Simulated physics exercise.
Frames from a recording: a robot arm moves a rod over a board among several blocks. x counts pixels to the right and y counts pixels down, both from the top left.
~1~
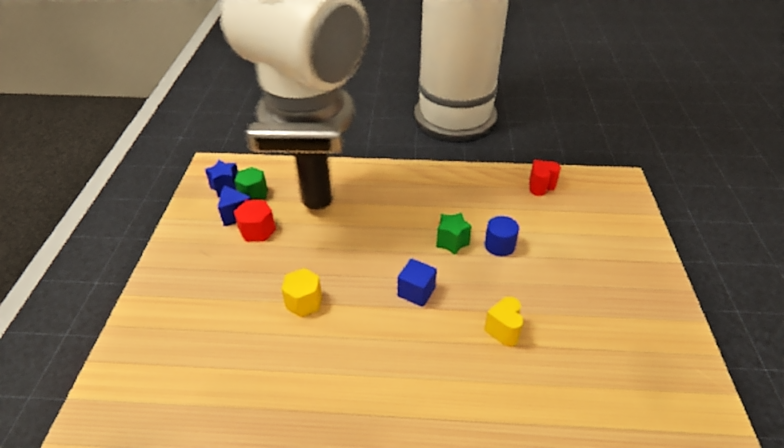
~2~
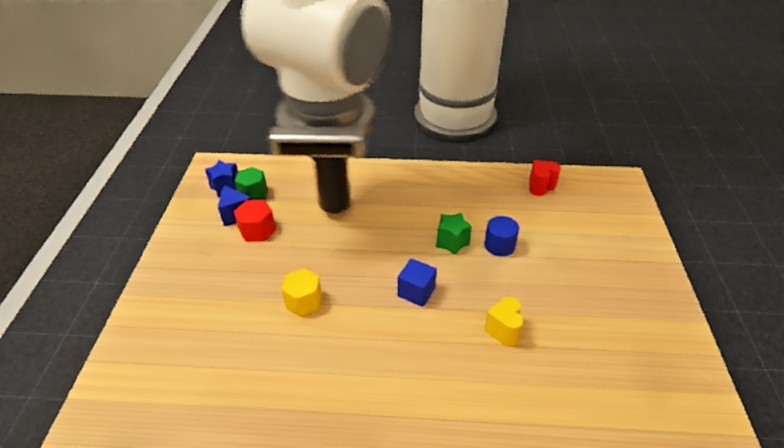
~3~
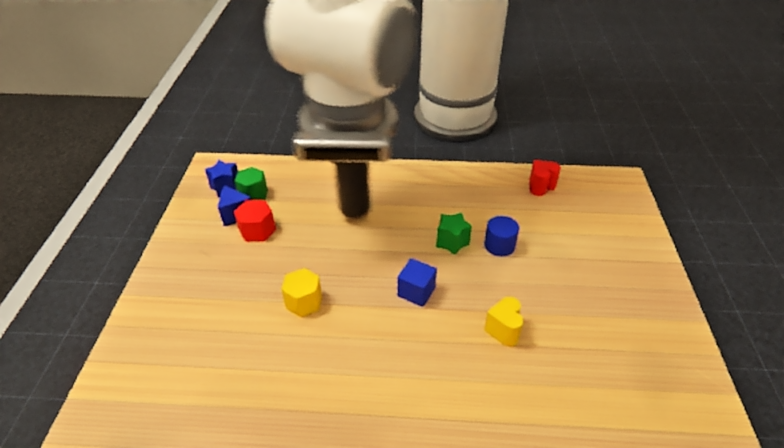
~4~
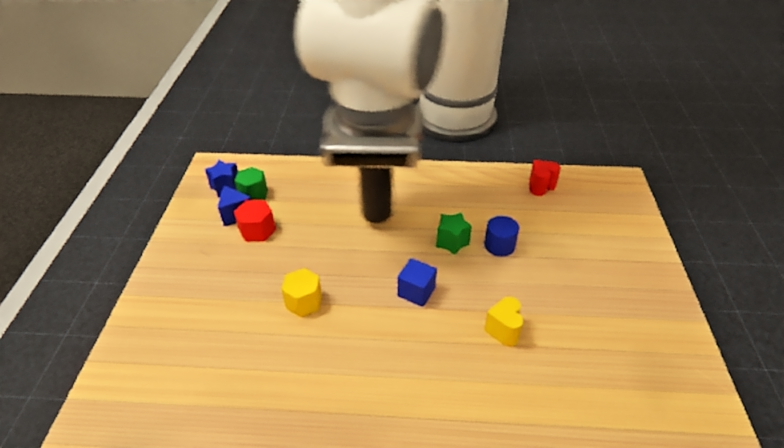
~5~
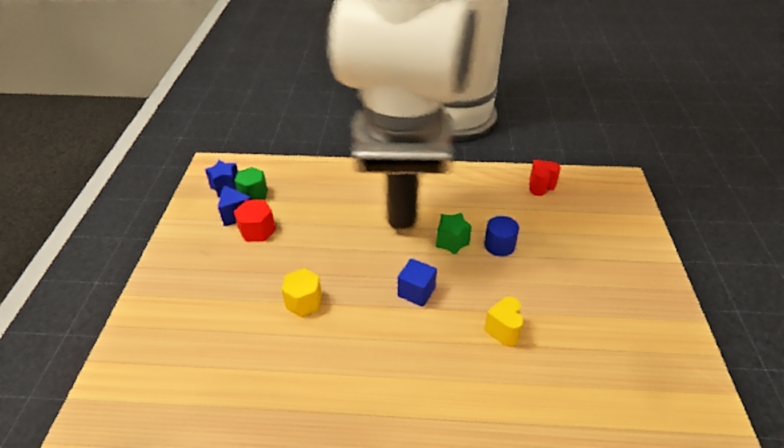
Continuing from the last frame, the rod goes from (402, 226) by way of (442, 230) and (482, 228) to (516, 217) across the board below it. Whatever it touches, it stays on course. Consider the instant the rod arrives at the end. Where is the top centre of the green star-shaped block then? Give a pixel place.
It will end up at (476, 232).
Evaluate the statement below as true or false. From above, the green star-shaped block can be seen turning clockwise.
True - the claim holds.
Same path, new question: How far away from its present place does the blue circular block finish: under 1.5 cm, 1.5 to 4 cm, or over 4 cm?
Goes under 1.5 cm.
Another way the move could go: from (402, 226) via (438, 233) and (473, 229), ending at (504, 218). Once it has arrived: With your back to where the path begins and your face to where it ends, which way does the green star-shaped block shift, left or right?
Right-hand side.
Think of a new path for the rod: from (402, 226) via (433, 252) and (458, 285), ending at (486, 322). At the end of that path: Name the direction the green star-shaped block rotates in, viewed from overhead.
It turns counter-clockwise.
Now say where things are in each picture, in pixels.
In the first picture, lower end of the rod (317, 200), tops of blocks, green star-shaped block (454, 223), blue circular block (503, 226), red heart-shaped block (545, 167).
In the second picture, rod (335, 204), blocks as before.
In the third picture, rod (355, 209), blocks as before.
In the fourth picture, rod (377, 214), blocks as before.
In the fifth picture, rod (402, 219), green star-shaped block (454, 223), blue circular block (503, 226), red heart-shaped block (545, 167).
The first path, step by step. One third of the way, rod (443, 223); green star-shaped block (465, 227), turned 40° clockwise.
Two thirds of the way, rod (483, 221); green star-shaped block (476, 232), turned 75° clockwise; blue circular block (508, 227).
At the end, rod (518, 210); green star-shaped block (476, 232), turned 75° clockwise; blue circular block (510, 227); red heart-shaped block not moved.
